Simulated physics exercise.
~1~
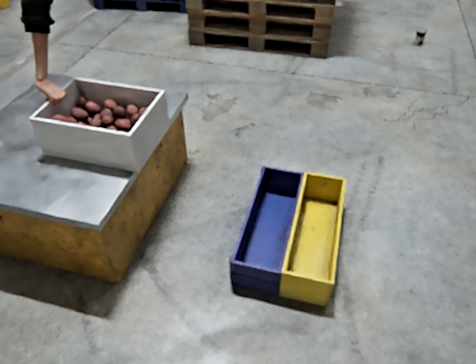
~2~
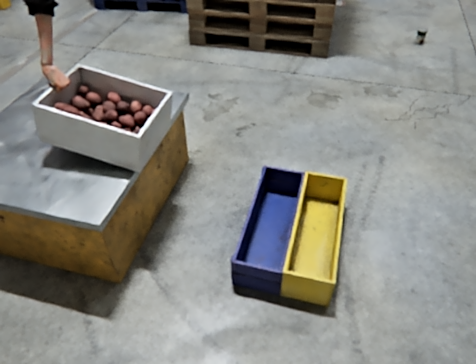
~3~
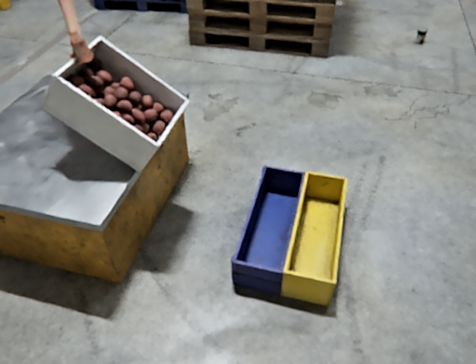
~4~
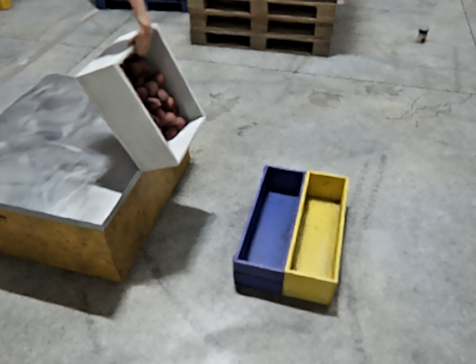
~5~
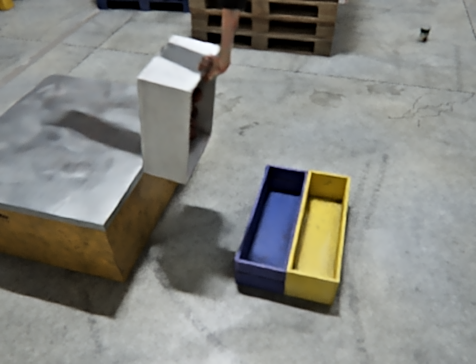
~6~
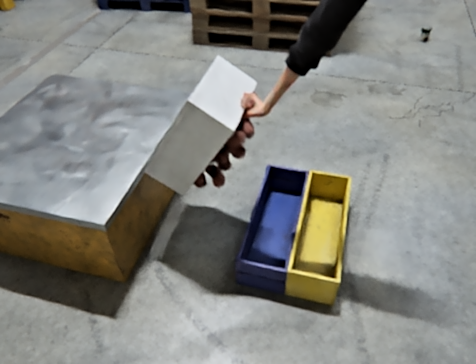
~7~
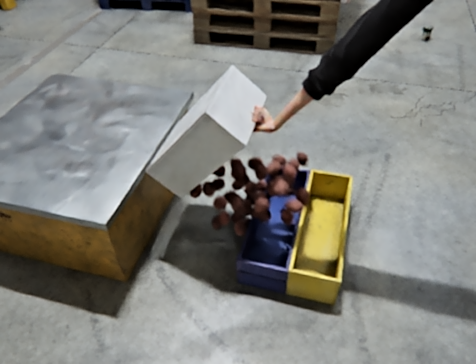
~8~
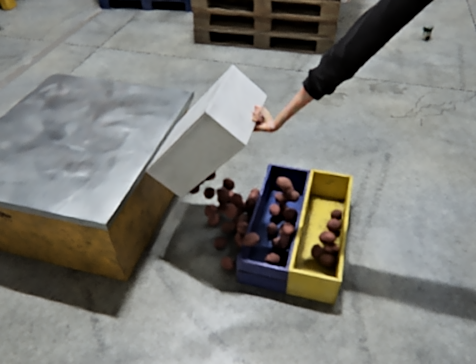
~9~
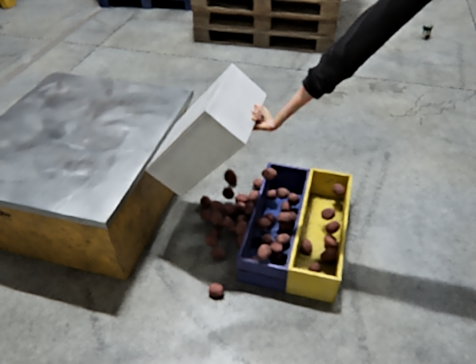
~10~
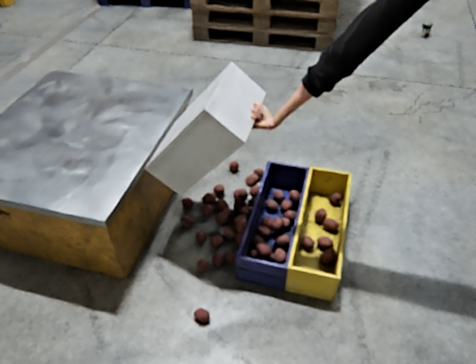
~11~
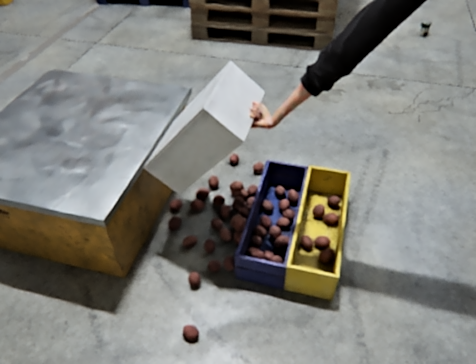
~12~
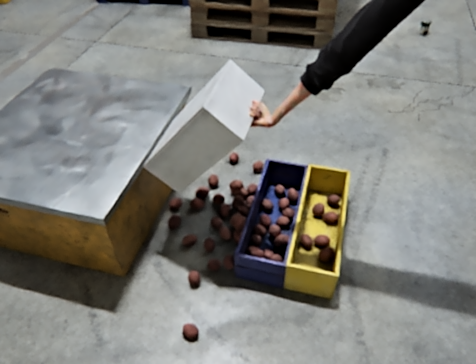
At first, a white tote of red potatoes rests on a metal-topped bench, with a hand at its far side and an empty blue bin and yellow box side by side on the concrete floor to the right. The hand lifts and tips the tote over the bench's edge, turning it until its open side faces down. The potatoes tumble out in a cluster, some dropping into both containers and many landing short of the blue bin. A few roll away across the floor. Finally, the arm holds the tote still, with most potatoes scattered on the ground, fewer in the blue bin and fewest in the yellow box.
